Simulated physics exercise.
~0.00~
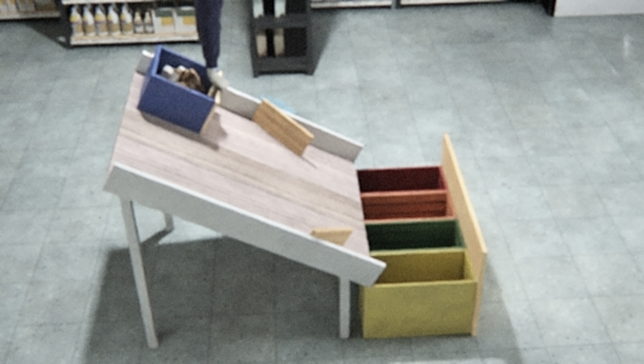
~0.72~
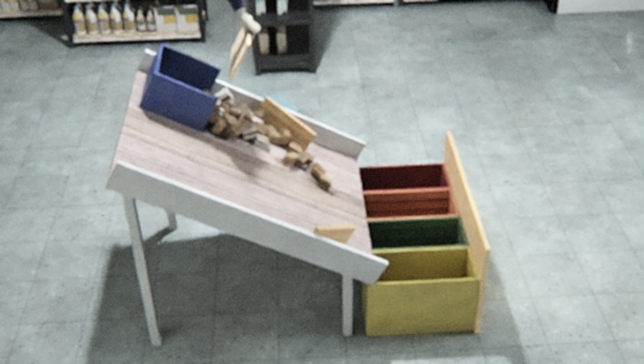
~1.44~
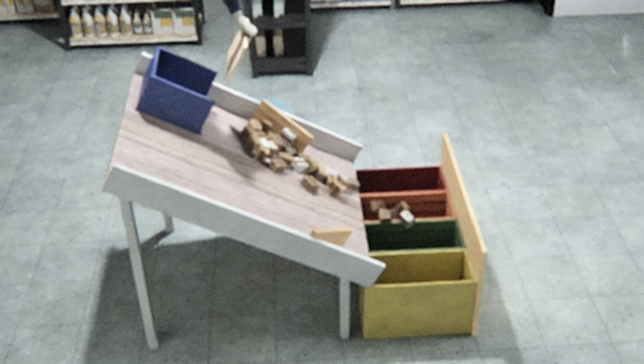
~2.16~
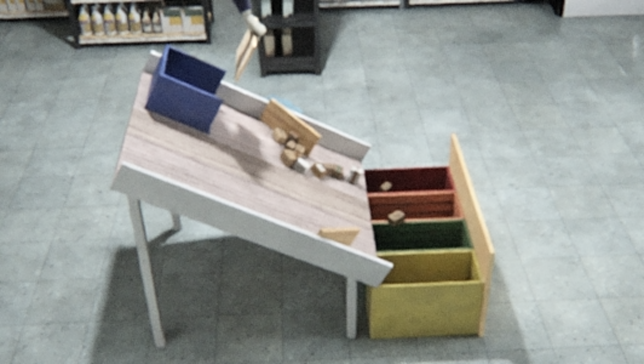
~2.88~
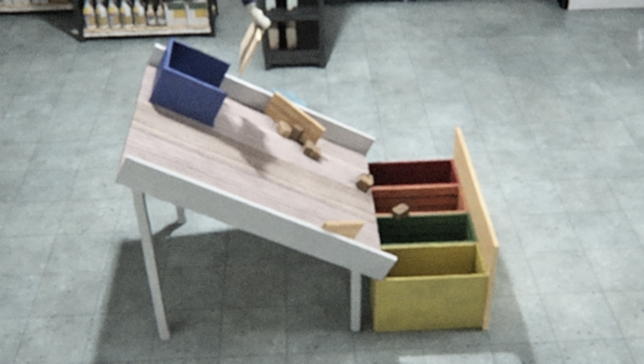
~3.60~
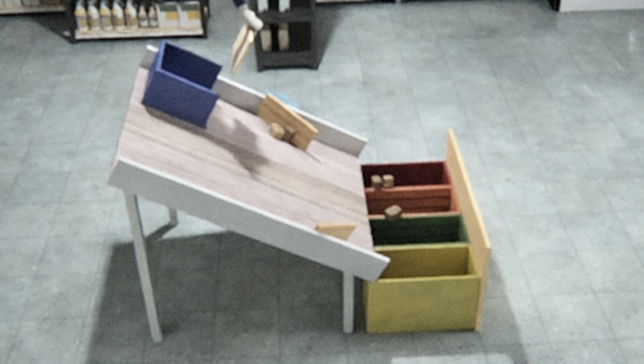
In a shop, small brown blocks tumble from a blue pen down a sloping table, mostly into bins.
